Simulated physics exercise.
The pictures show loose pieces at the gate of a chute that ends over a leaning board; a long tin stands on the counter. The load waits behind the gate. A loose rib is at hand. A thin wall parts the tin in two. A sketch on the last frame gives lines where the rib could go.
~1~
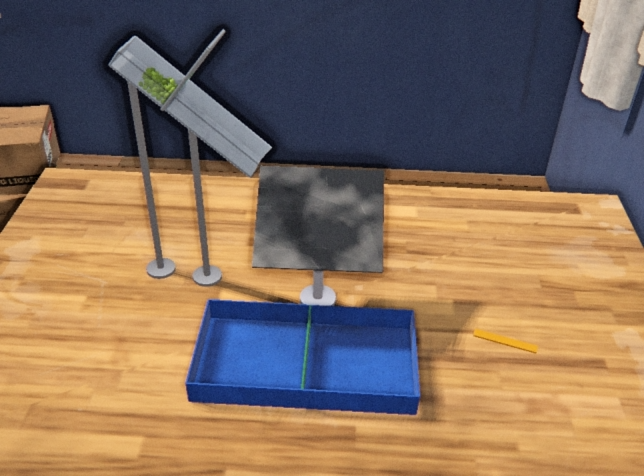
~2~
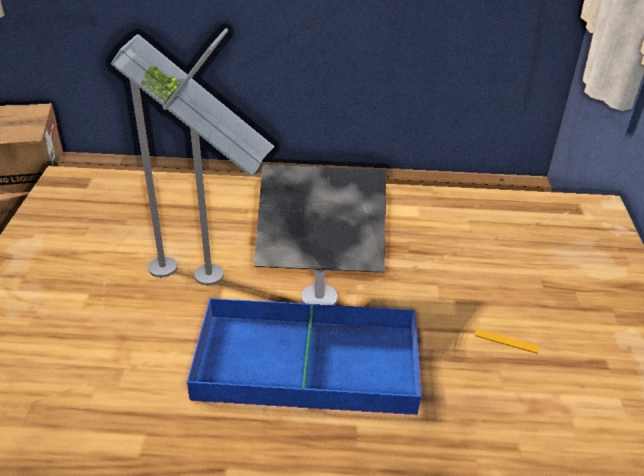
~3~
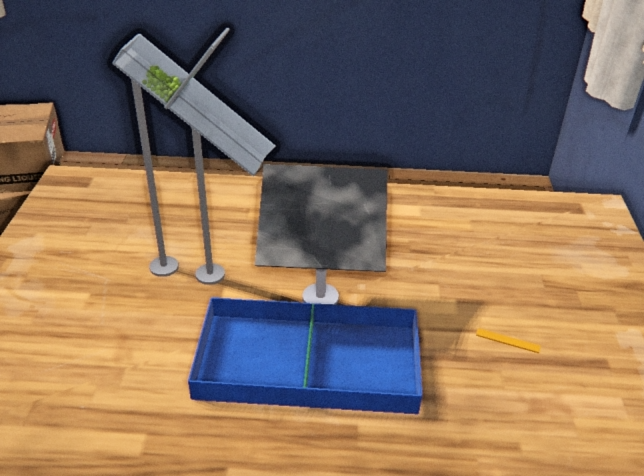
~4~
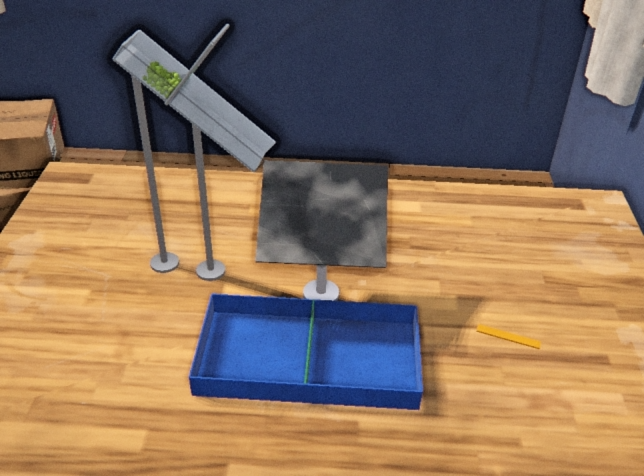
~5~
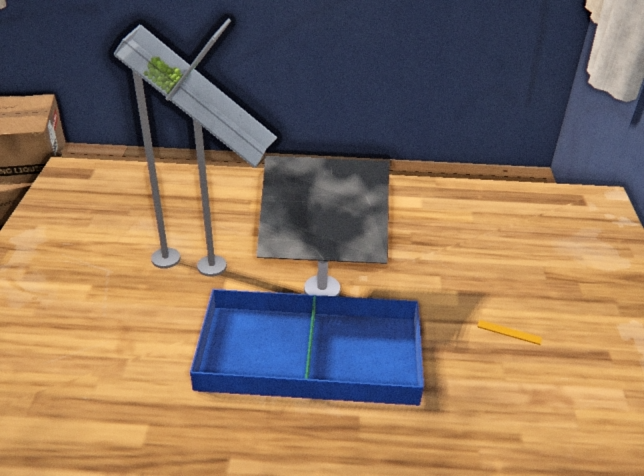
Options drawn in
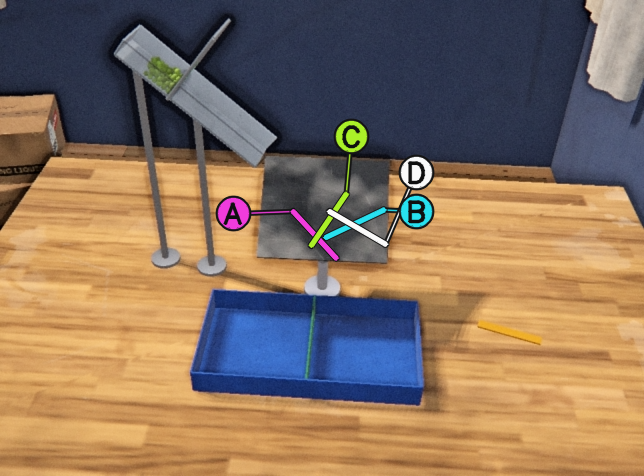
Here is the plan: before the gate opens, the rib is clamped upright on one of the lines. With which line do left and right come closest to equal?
B works best here.
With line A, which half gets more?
The right half.
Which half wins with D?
The right half.
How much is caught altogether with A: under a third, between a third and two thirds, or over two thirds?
It is over two thirds.
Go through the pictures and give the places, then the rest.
Load behind the gate near (162, 88), dried peas; lip of the chute near (256, 168), sloping fairly steeply, in the first frame.
Middle of the board near (322, 217), tilted fairly steeply; middle of its low edge near (319, 269); of its high edge near (324, 167), in the second frame.
Front corners of the tin near (189, 381) and (421, 395); front end of its middle wall near (304, 388), in the third frame.
Middle of the load near (166, 82); lip near (260, 163), in the fourth frame.
Middle of the load near (167, 77); lip near (261, 158), in the fifth frame.
On the marked copy, line A from (293, 211) to (336, 258); line B from (383, 209) to (325, 237); line C from (346, 194) to (311, 245); line D from (329, 211) to (385, 244).
With A, of what is caught, a small share in the left half, all but a few in the right.
With B, of what is caught, close to two thirds in the left half, close to a third in the right.
With C, of what is caught, all but a few in the left half, only a few in the right.
With D, of what is caught, a small share in the left half, all but a few in the right.
